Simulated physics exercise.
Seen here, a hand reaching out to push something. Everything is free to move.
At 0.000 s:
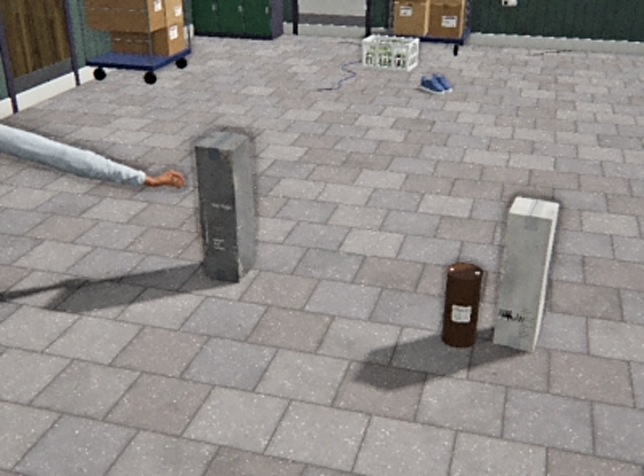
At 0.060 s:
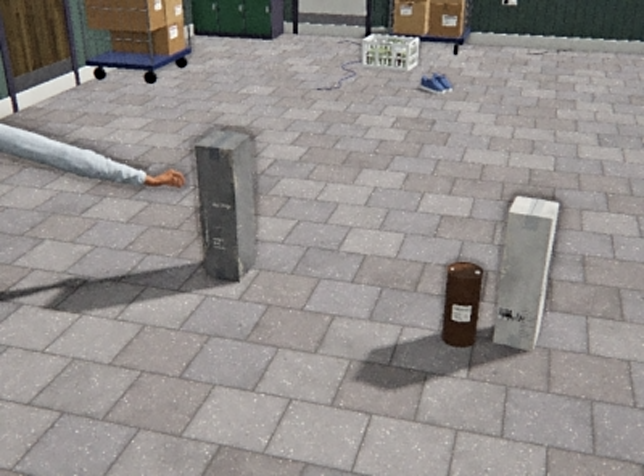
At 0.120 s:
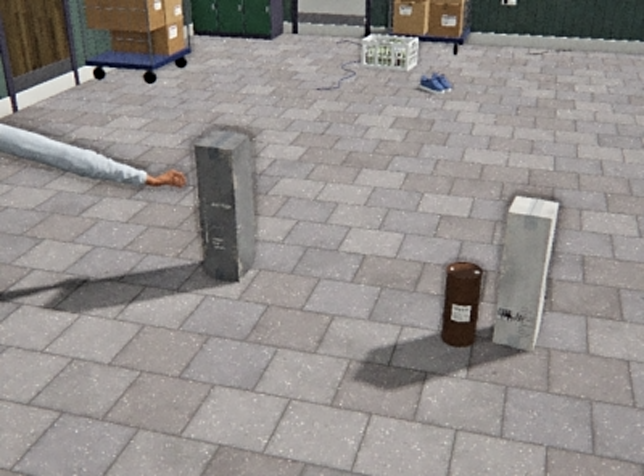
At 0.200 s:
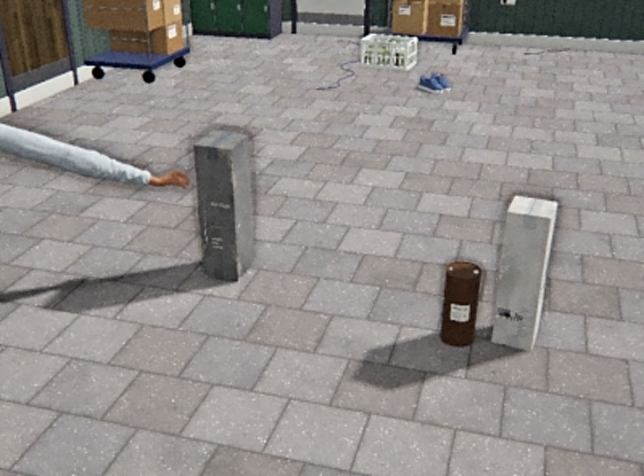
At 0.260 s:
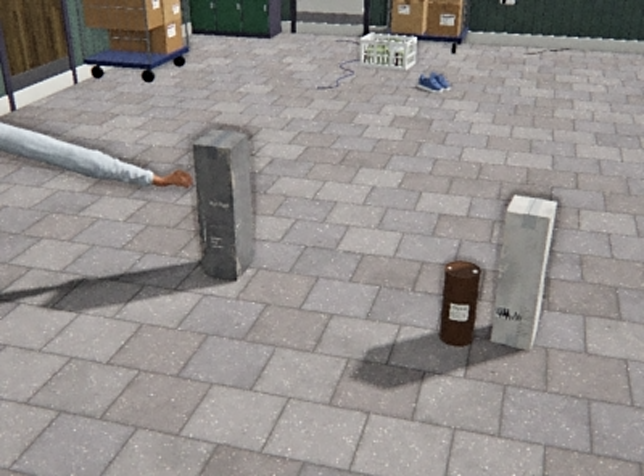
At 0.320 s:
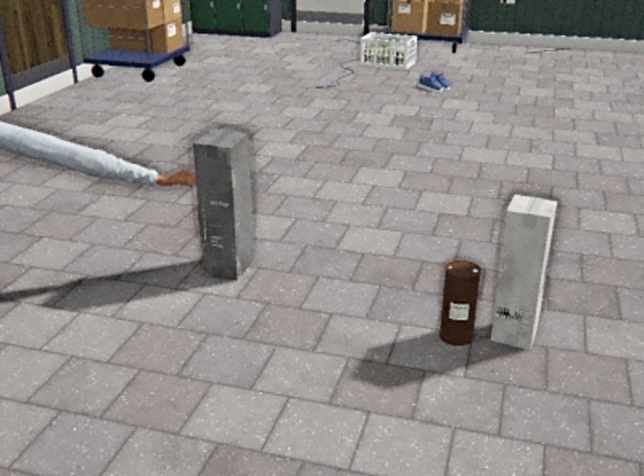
An arm in a light sleeve reached in from the left and edged slightly closer to a tall dark grey block, while the brown canister and pale block on the right stayed still on the paving.
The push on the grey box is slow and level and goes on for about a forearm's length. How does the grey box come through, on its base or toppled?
The grey box topples.
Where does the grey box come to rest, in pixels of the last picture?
Around (317, 264).
After 0.82 s, grey box turned 16° from how it was put near (244, 205).
After 1.22 s, grey box turned 50° from how it was put near (283, 222).
After 1.42 s, grey box on its side near (316, 263).
In the end (2.1 s), toppled on the floor, grey box. At the end, from the last picture's camera, grey box near (318, 264).
